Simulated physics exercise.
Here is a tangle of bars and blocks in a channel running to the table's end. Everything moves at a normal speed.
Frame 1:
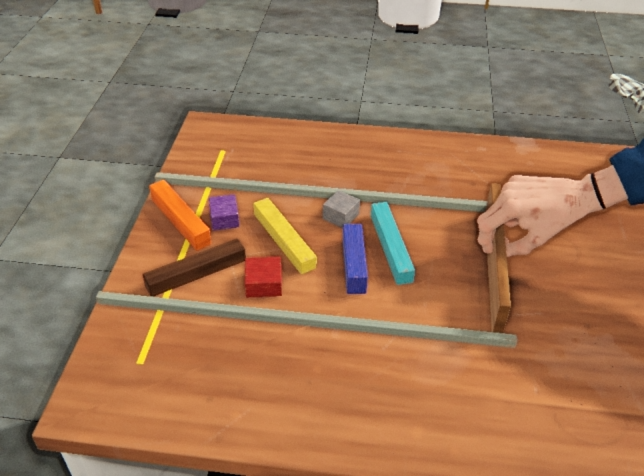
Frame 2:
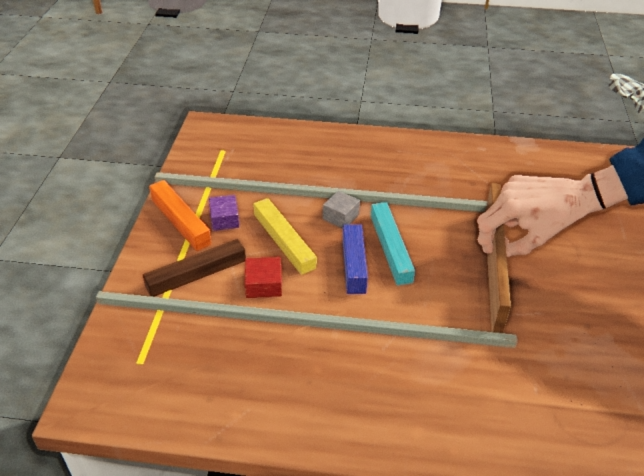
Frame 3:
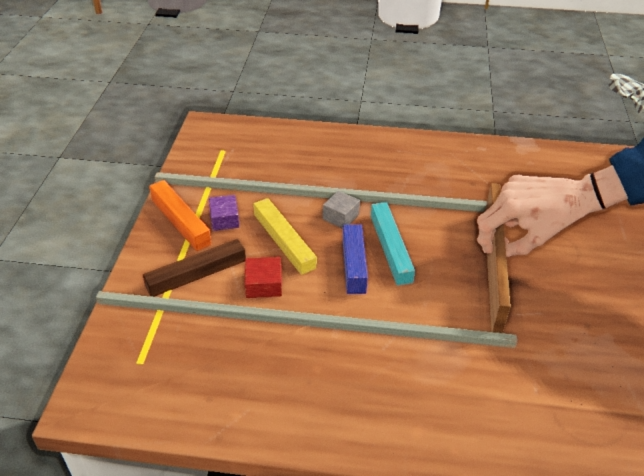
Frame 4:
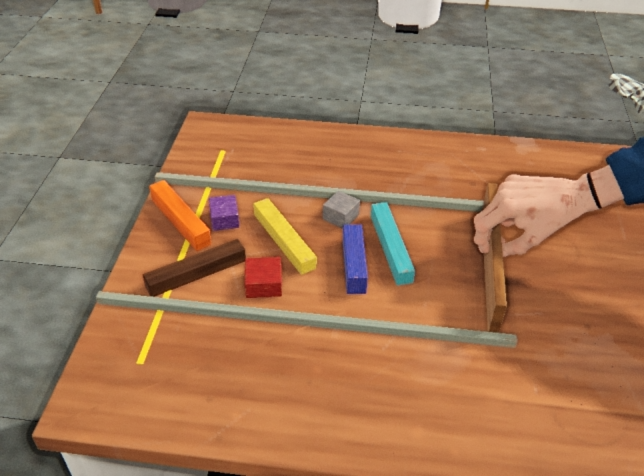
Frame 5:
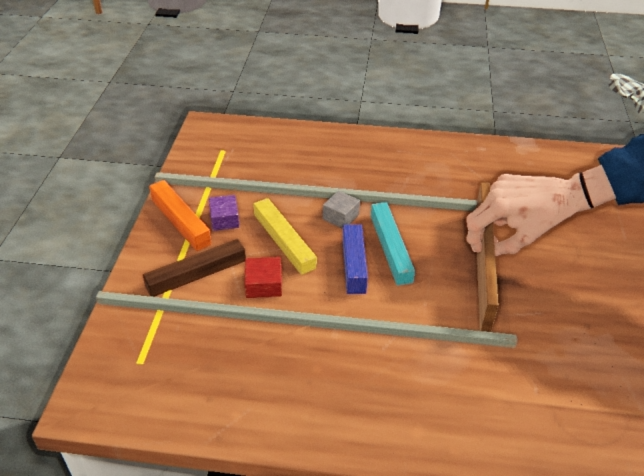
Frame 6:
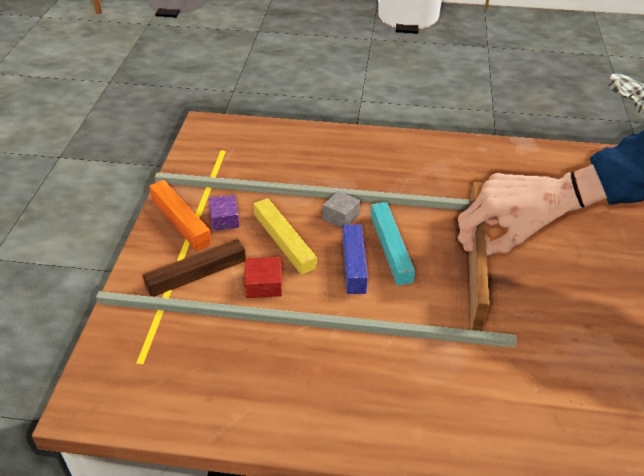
We see colourful bars and blocks lying between two rails on a wooden table, near a yellow tape line. A hand holds an upright board at the right, still at first, then slides it slightly left; the pieces stay still.
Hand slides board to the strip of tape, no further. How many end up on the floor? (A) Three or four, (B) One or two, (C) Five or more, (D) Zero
Three or four.
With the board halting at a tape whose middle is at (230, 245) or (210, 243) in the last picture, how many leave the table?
Counts: 0, 1.
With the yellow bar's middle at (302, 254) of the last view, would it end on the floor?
It stays put.
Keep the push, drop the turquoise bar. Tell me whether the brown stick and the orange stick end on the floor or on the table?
Outcome for the brown stick: It drops; for the orange stick: It drops.
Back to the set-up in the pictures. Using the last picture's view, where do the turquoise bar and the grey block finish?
The turquoise bar settles near (185, 222); as for the grey block, near (174, 194).
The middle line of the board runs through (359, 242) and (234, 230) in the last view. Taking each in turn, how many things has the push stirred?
So far 3, and 8 at the second.
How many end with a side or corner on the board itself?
Number: 2.
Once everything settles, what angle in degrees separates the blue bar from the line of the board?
It comes to around 0 degrees.
Soon after, none off yet; orange stick at rest near (180, 215); brown stick at rest near (196, 267); purple block at rest near (224, 212).
At rest, the number that fall off is three or four; fallen, purple block, brown stick and orange stick.
